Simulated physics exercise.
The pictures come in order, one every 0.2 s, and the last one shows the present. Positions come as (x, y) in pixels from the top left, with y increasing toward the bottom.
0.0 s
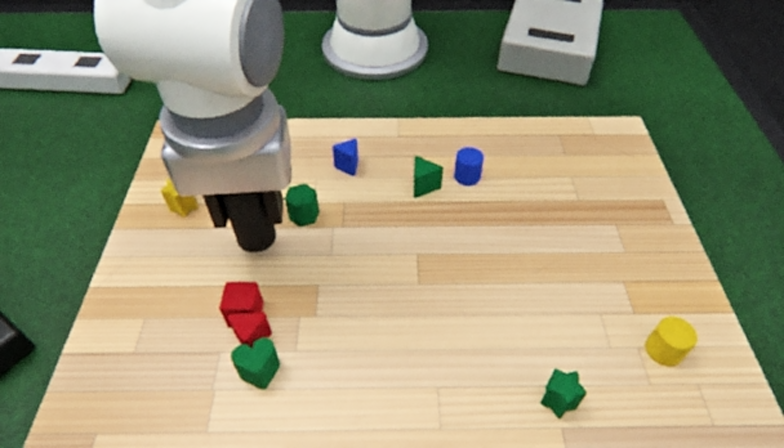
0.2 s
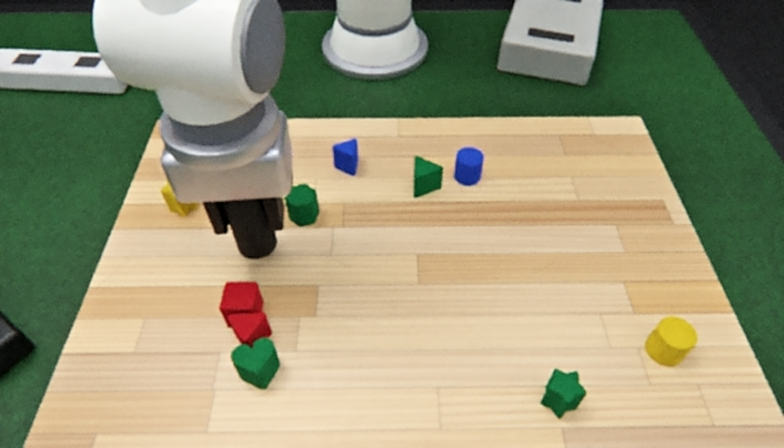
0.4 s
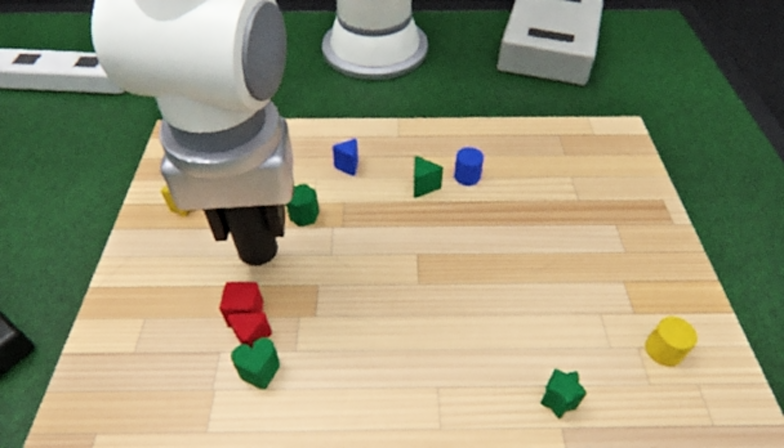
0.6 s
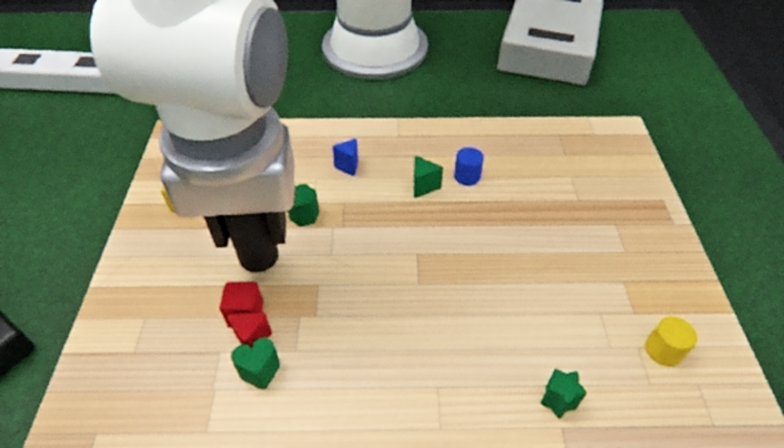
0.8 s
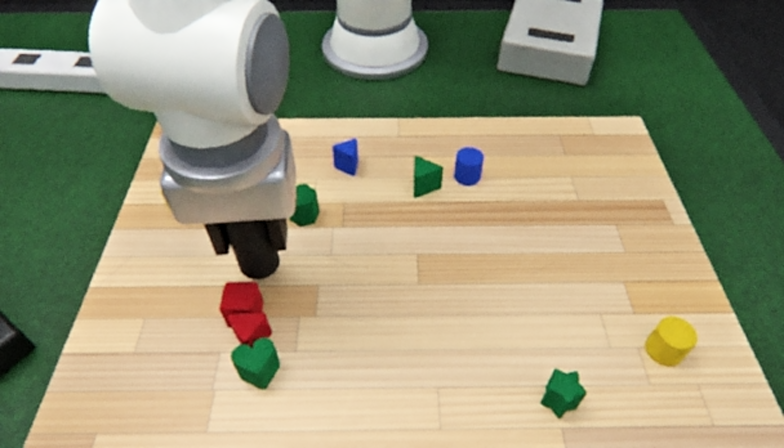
In this clip, a white and grey robot arm with a black tip moves slightly downward over a wooden board toward the viewer, nearing a red block, while the scattered red, green, blue and yellow blocks stay still.
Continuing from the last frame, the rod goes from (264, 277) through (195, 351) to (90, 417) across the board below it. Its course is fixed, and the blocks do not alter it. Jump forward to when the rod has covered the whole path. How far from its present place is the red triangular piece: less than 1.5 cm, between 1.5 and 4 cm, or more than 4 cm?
My prediction: Over 4 cm.
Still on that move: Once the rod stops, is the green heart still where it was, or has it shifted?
The green heart changes place.
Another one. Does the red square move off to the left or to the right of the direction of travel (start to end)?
Facing the way the path runs, start to end, you'll find the red square has shifted left.
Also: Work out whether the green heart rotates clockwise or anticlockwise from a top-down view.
Spins counterclockwise.
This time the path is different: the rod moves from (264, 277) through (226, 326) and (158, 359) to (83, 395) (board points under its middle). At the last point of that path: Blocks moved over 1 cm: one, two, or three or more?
It will shift three or more blocks.
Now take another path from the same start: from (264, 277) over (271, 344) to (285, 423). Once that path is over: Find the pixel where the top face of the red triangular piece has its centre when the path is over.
Final place: (226, 349).
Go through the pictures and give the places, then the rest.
In the first picture, rod's lower end (257, 238); red square (238, 295); red triangular piece (246, 323); green heart (253, 354); green six-sided block (300, 194).
In the second picture, rod (258, 244); blocks still.
In the third picture, rod (258, 250); blocks still.
In the fourth picture, rod (259, 257); blocks still.
In the fifth picture, rod (260, 263); red square (238, 295); red triangular piece (246, 323); green heart (253, 354); green six-sided block (300, 194).
On the path given first. One third of the way, rod (215, 314); red square (208, 347), turned 30° anticlockwise; red triangular piece (233, 363), turned 30° anticlockwise; green heart (255, 380), turned 55° anticlockwise.
Two thirds of the way, rod (155, 363); red square (186, 382), turned 85° anticlockwise; red triangular piece (227, 374), turned 55° anticlockwise; green heart (256, 383), turned 65° anticlockwise.
At the end, rod (78, 407); red square (186, 382), turned 85° anticlockwise; red triangular piece (227, 374), turned 55° anticlockwise; green heart (256, 383), turned 65° anticlockwise; green six-sided block still.
